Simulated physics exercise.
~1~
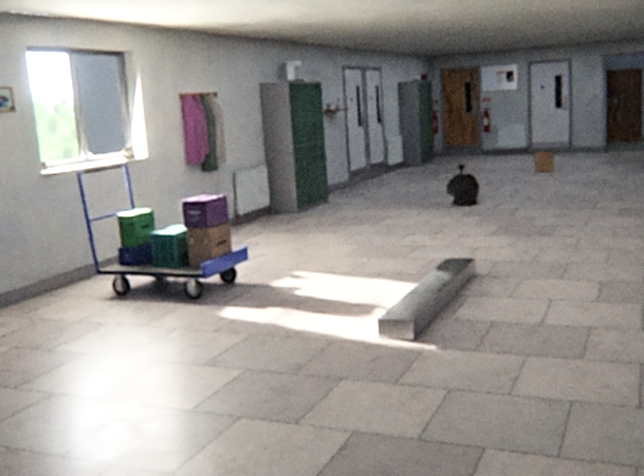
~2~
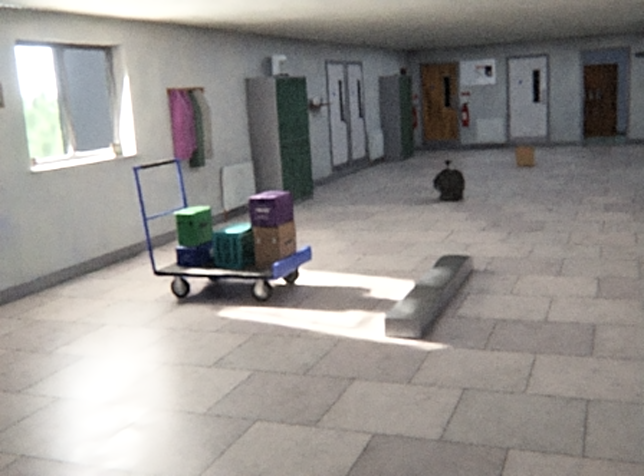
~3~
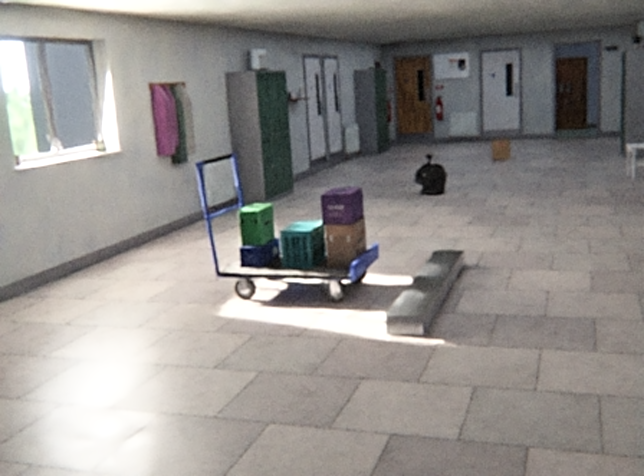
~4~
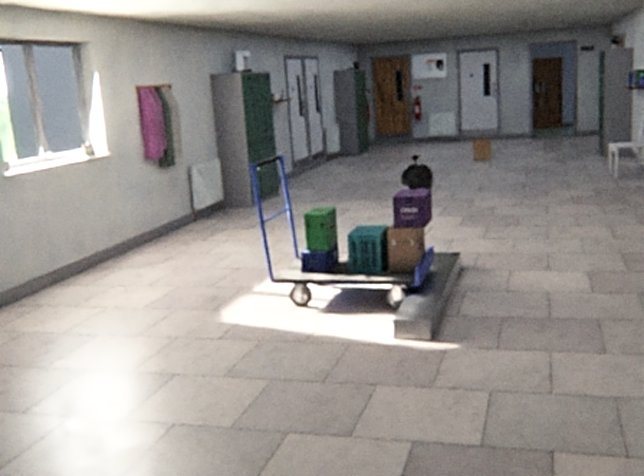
A flatbed trolley carrying stacked crates and boxes rolls right across the floor to a low step.
